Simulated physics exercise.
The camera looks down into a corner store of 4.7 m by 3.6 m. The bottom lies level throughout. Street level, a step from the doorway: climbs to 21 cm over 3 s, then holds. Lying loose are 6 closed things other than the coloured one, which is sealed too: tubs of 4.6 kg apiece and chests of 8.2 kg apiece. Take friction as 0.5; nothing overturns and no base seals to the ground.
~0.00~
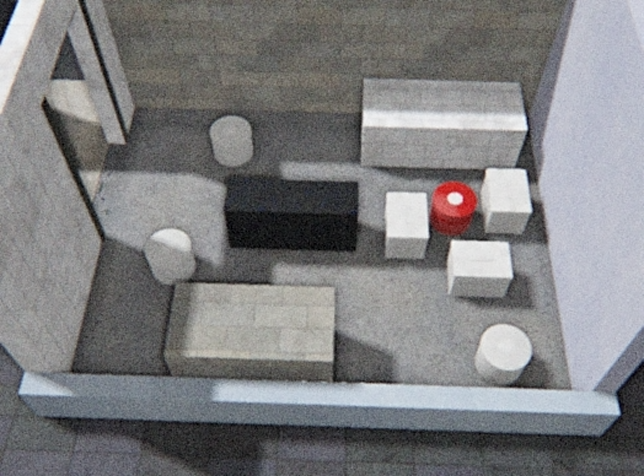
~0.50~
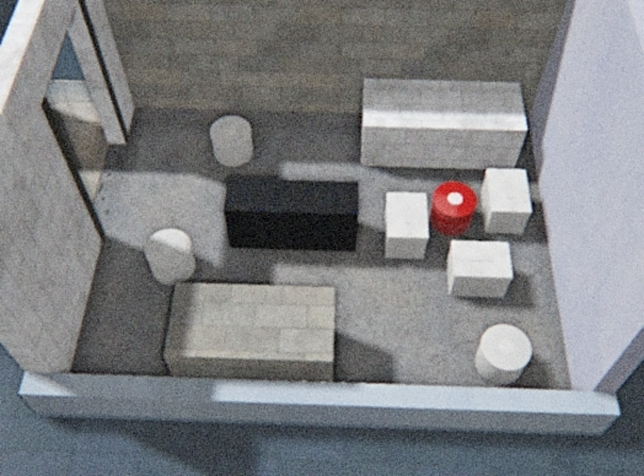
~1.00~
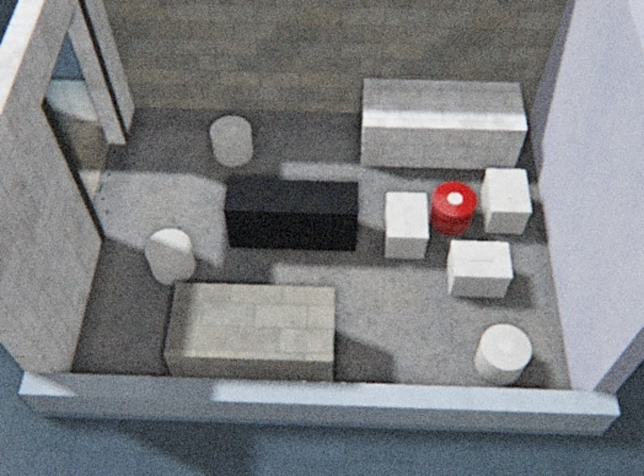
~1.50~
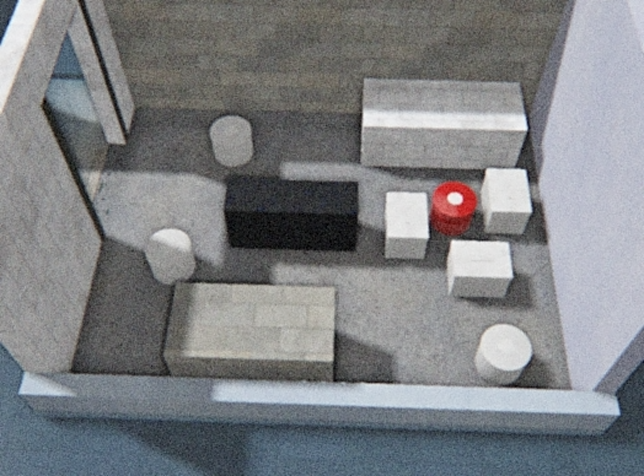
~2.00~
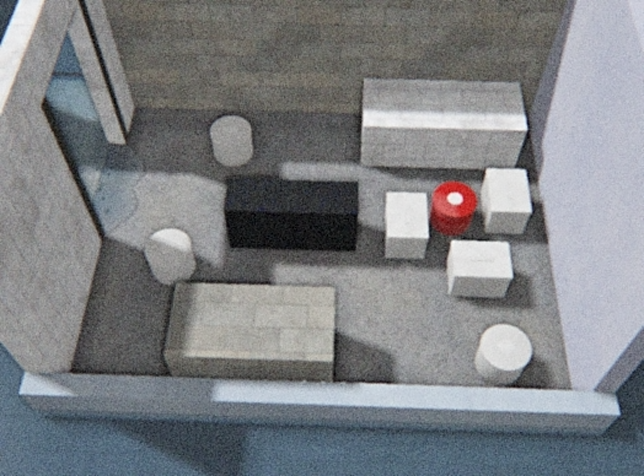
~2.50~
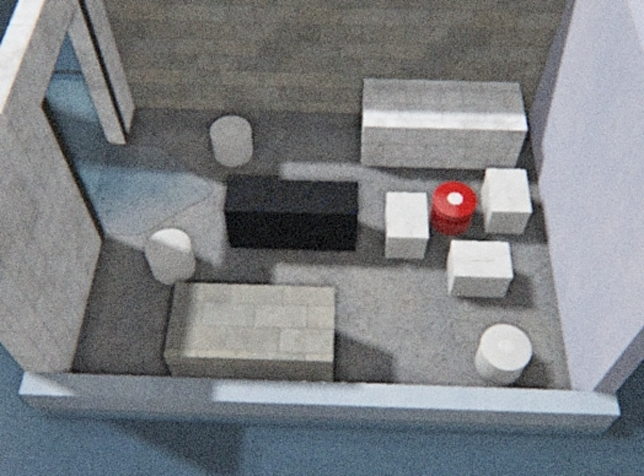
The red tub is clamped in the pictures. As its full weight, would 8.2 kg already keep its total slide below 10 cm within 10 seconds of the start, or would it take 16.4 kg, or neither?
Neither.
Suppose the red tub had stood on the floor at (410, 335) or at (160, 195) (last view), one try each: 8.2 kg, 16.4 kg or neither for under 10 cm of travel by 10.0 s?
In turn: It takes the larger; neither is enough.
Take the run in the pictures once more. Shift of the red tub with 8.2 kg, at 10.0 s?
I'd put it at about 80 cm.
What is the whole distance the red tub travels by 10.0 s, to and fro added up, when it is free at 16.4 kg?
Total distance: Near 30 cm.
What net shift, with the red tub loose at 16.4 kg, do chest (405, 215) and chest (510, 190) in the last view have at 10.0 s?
They've ended up 150 cm and 140 cm away, in that order.
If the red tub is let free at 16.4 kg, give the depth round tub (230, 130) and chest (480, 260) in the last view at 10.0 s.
Around 14 cm and 12 cm.
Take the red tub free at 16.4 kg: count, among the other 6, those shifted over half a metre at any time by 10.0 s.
It works out to 5.
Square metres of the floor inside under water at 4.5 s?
About 7.5 m2 is covered.
After 3.5 s the red tub would be 0 cm from its start with 8.2 kg and 0 cm from its start with 16.4 kg; 0 cm of water round it then.
After 4.5 s the red tub would be 0 cm from its start with 8.2 kg and 0 cm from its start with 16.4 kg; 1 cm of water round it then.
After 7.0 s the red tub would be 43 cm from its start with 8.2 kg and 0 cm from its start with 16.4 kg; 6 cm of water round it then.
After 10.0 s the red tub would be 88 cm from its start with 8.2 kg and 35 cm from its start with 16.4 kg; 9 cm of water round it then.
